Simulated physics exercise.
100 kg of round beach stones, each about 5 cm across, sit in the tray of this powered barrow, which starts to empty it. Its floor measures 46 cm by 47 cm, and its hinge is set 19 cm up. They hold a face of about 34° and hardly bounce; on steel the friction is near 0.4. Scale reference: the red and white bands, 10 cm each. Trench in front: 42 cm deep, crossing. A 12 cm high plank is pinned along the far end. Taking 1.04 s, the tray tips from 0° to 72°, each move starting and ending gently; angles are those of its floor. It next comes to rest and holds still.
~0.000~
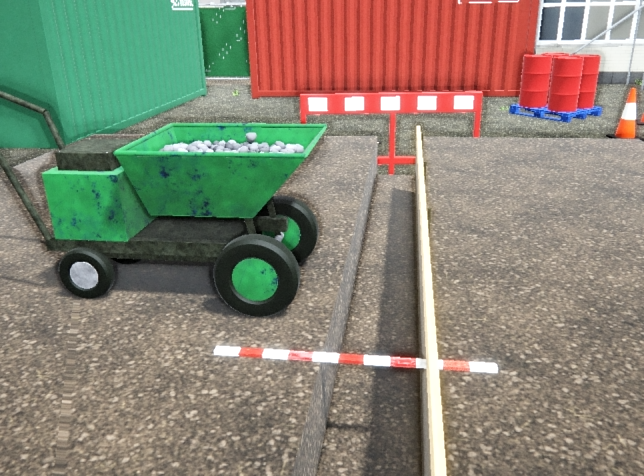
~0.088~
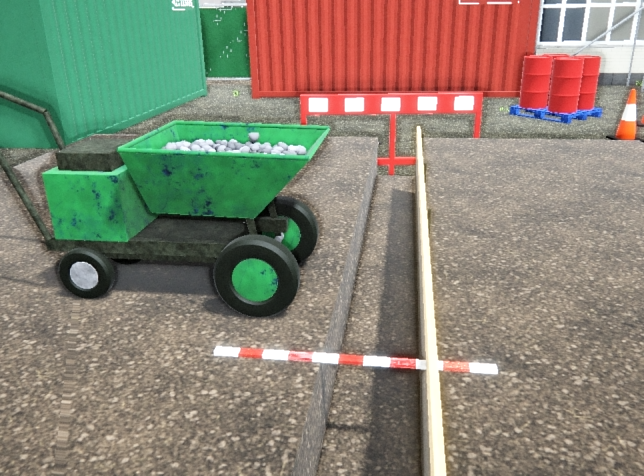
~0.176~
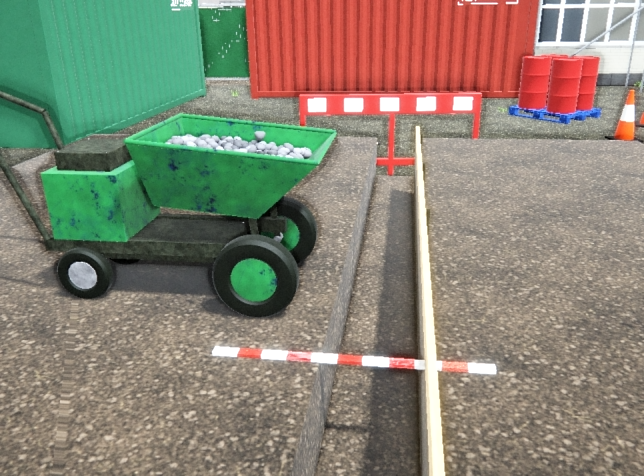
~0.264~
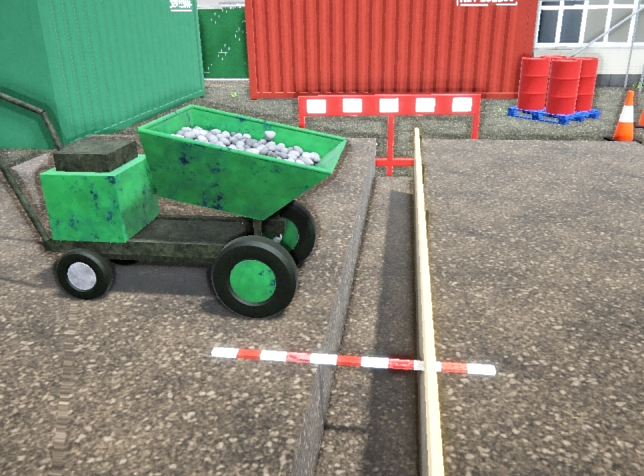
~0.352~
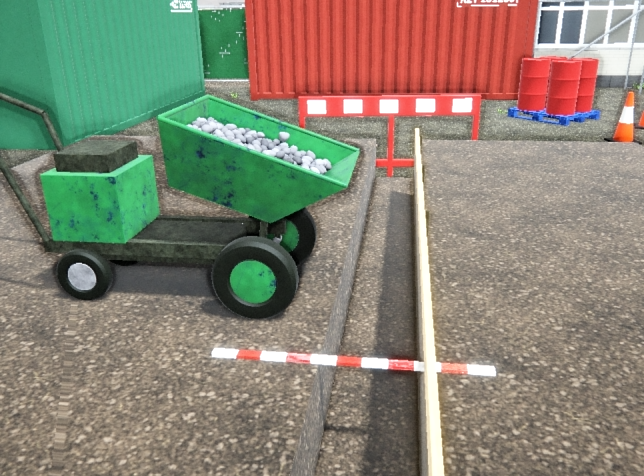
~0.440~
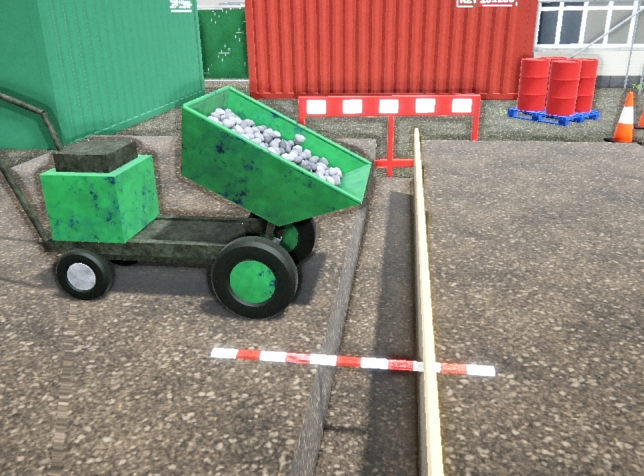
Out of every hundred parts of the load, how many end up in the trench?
Close to 57 in a hundred.
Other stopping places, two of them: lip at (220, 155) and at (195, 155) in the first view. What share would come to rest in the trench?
Result: Close to 100 then close to 80 per cent.
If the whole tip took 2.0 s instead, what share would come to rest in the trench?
In that case some 60 per cent.
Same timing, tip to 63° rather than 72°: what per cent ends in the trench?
It would come to about 40 percent.
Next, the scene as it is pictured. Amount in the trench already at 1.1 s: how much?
Around 25 per cent of it.
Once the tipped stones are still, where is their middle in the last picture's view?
About (413, 353).
After 0.8 s the floor is at 61°; 100 % in the tray; the foremost stones are at (394, 247).
After 1.1 s the floor is at 72°; 52 % in the tray, 24 % in the trench, 25 % past the trench; the foremost stones are at (504, 295).
After 1.5 s the floor is at 72°; 14 % in the tray, 43 % in the trench, 43 % past the trench; the foremost stones are at (599, 290).
After 3.4 s the floor is at 72°; 0 % in the tray, 57 % in the trench, 43 % past the trench; the foremost stones are past the picture's edge.
